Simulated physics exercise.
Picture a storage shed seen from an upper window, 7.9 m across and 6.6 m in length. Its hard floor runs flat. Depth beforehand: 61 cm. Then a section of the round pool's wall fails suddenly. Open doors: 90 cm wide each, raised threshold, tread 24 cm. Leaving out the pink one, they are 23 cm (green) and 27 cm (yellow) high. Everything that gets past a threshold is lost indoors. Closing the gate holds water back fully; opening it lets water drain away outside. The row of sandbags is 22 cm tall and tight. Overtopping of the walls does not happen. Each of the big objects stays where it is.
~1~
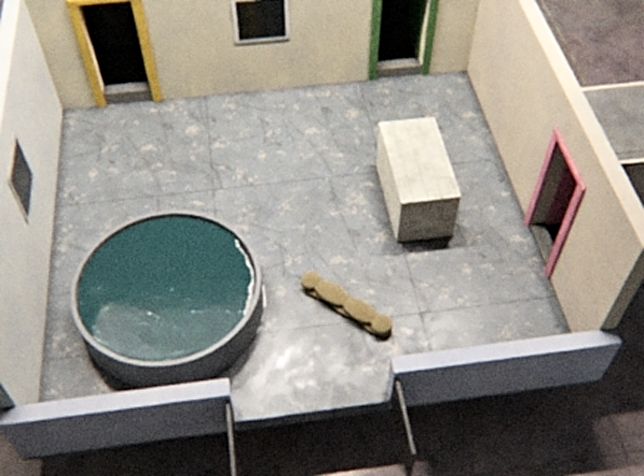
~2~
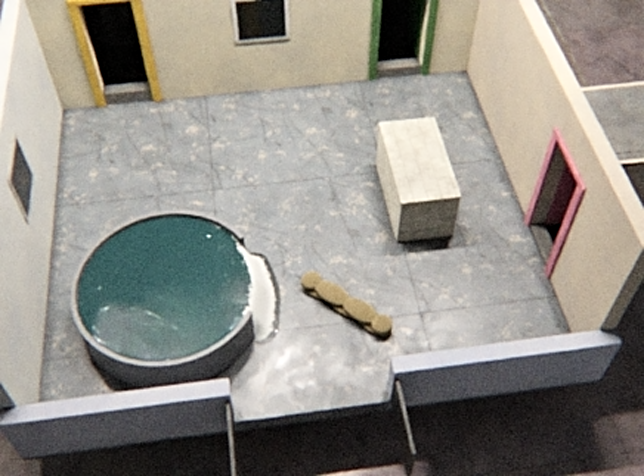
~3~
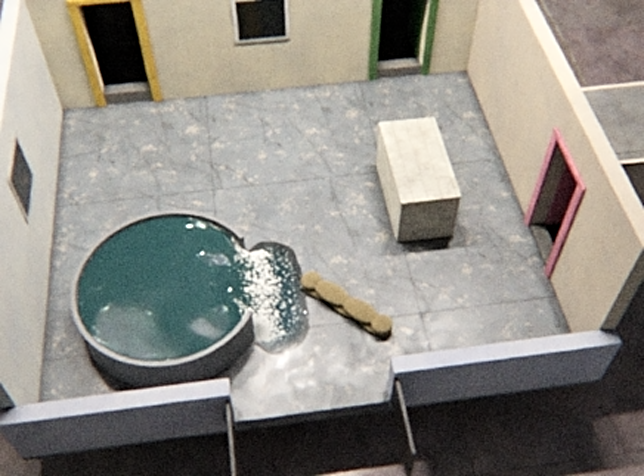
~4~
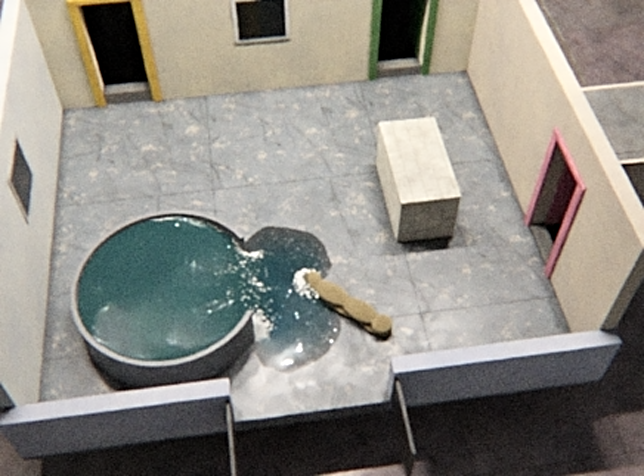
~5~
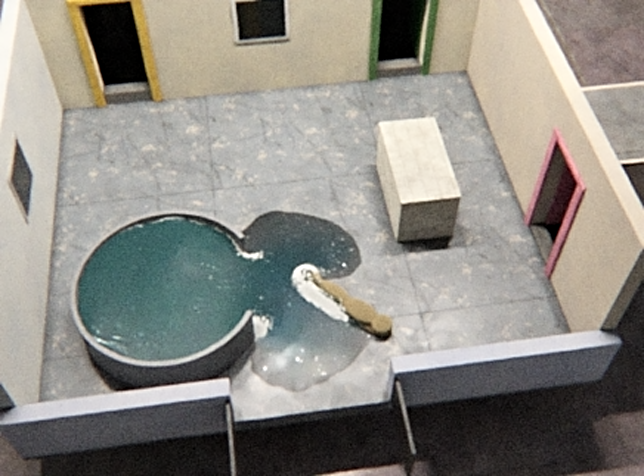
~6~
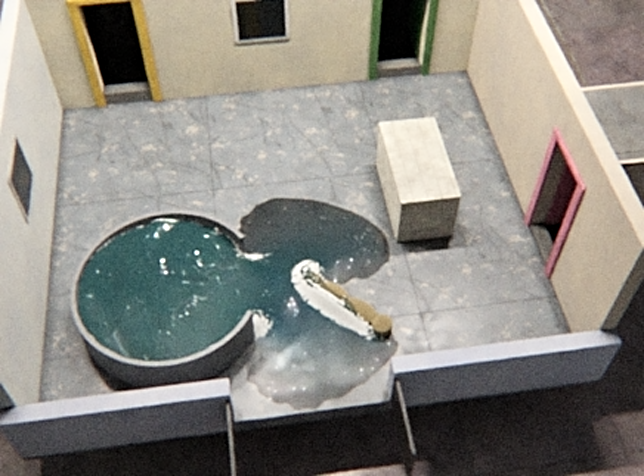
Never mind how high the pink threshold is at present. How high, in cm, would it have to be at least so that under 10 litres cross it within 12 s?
I would say at least 12.5 cm.
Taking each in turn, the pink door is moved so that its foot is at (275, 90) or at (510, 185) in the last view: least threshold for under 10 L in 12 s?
In turn: Roughly 10.0 cm, roughly 8.0 cm.
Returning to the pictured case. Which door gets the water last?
Answer: Yellow door.
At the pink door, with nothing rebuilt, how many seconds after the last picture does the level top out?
It peaks around 2.6 s.
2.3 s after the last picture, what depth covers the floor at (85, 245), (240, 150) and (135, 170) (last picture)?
In order: Around 0, 0 and 0 cm.
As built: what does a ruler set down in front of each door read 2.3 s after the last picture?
Depth at green 11 cm, at yellow 0 cm, at pink 15 cm.
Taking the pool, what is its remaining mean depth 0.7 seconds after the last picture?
Average depth: Approx. 44 cm.
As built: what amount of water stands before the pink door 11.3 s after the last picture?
It comes to about 8.0 centimetres deep.
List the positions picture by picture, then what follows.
In the first picture, the round pool at (167, 285) is whole and still, 61 cm deep; the pink door at (552, 209) is dry.
In the second picture, water pours out at (258, 288) and has run 0.3 m, to (274, 331); about 8 cm deep outside, 61 cm at the back.
In the third picture, the gap is at (258, 291), the front 0.7 m out at (290, 256); the back of the round pool holds 61 cm.
In the fourth picture, the front is at (318, 246), 1.2 m from the gap at (258, 291); 2.4 m2 of floor is wet, 61 cm left at the back.
In the fifth picture, water pours out at (258, 292) and has run 1.7 m, to (351, 245); about 5 cm deep outside, 61 cm at the back.
In the sixth picture, water pours out at (258, 292) and has run 2.2 m, to (378, 234); about 4 cm deep outside, 61 cm at the back; the pink door at (552, 209), 4.6 m from the gap, is still 2.6 m from the nearest water.
Then, 0.7 s after the last picture water covers 20 % of the floor, deepest (42 cm) near (303, 291); it has not reached the pink door.
Then, 2.3 s after the last picture water covers 45 % of the floor, deepest (30 cm) near (303, 291); 15 cm at the pink door, 7 litres in over its 7 cm threshold.
Then, 11.3 s after the last picture water covers 90 % of the floor, deepest (9 cm) near (521, 255); 8 cm at the pink door, 51 litres in over its 7 cm threshold.
At the pink door as built, the water peaked near 16 cm, 2.5 s after the last picture.
Run again over the same 12 s with other heights there, 14 litres in over 11.5 cm, 7 litres over 13.5 cm. The limit of 10 litres is kept from about 12.5 cm up.
